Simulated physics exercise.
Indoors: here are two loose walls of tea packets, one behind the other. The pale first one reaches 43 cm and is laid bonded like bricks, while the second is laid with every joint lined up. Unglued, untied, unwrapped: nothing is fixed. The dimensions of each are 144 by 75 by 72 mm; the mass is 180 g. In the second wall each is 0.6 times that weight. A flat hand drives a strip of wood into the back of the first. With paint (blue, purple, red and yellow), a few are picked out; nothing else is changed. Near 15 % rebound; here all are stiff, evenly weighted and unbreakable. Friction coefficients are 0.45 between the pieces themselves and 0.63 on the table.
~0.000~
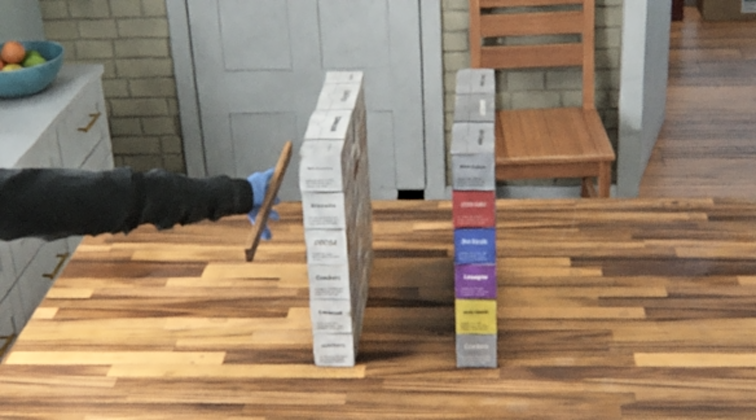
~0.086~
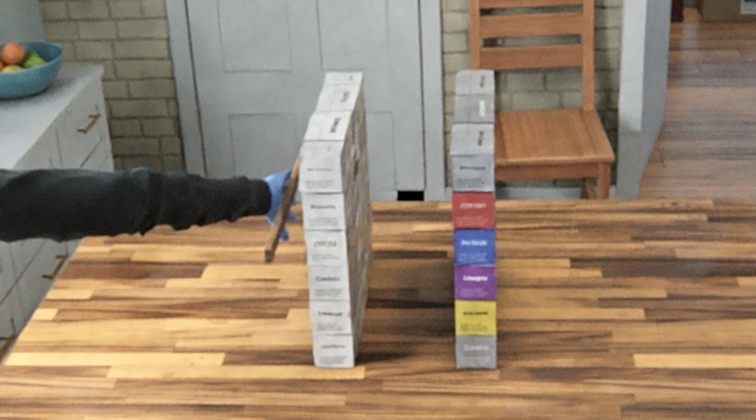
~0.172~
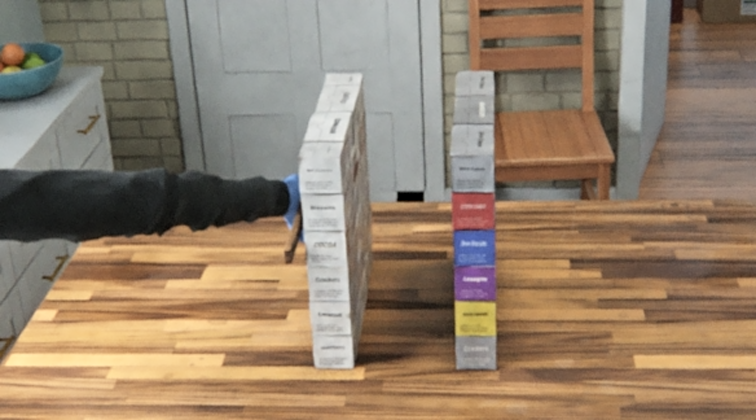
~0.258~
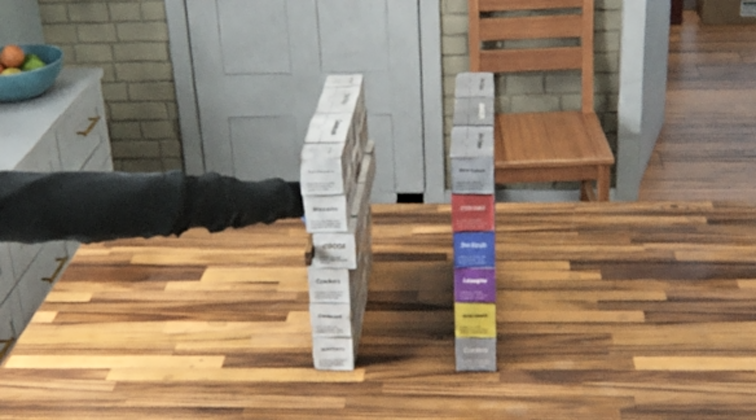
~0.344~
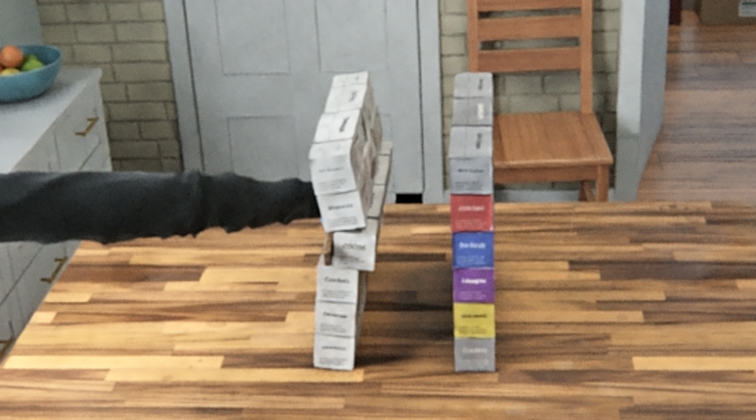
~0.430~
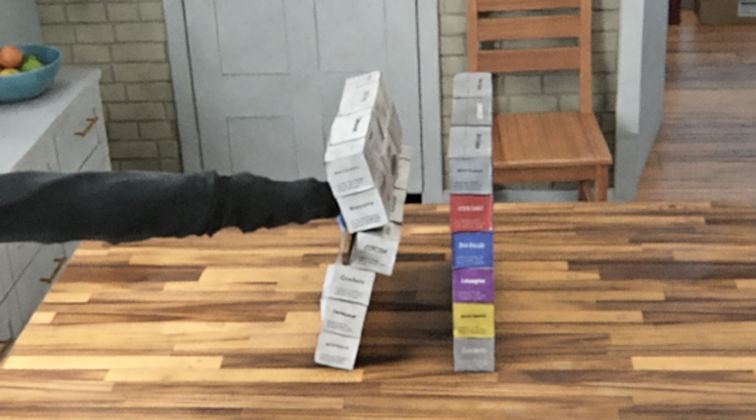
On a striped wooden tabletop in a kitchen, a dark-sleeved arm with a blue-gloved hand moves a strip of wood rightward to a pale wall of packets. The strip pushes into it, shoving the middle packets right, and the upper part shifts and leans while the wall with coloured packets stays still.
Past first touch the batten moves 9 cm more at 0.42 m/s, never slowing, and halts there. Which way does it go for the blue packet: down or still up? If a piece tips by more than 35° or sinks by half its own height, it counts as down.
Down.
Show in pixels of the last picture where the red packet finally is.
I'd place it at about (561, 307) in the final view.
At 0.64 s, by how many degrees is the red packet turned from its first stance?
I'd estimate close to 10°.
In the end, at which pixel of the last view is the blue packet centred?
Near (643, 305).
After 0.64 s, 20 of the pale wall down; none of the 18 packets of the second wall down, 18 disturbed; blue packet leaning 7°; purple packet leaning 9°.
After 0.86 s, 20 of the pale wall down; 16 of the 18 packets of the second wall down; blue packet leaning 45°, 6 cm lower; yellow packet leaning 55°, 32 mm lower.
At rest (1.8 s), 20 of the pale wall down; 16 of the 18 packets of the second wall down; blue packet on its side; yellow packet on its side; purple packet on its side. As the last picture would show them, middles, blue packet near (643, 305), yellow packet near (574, 337).
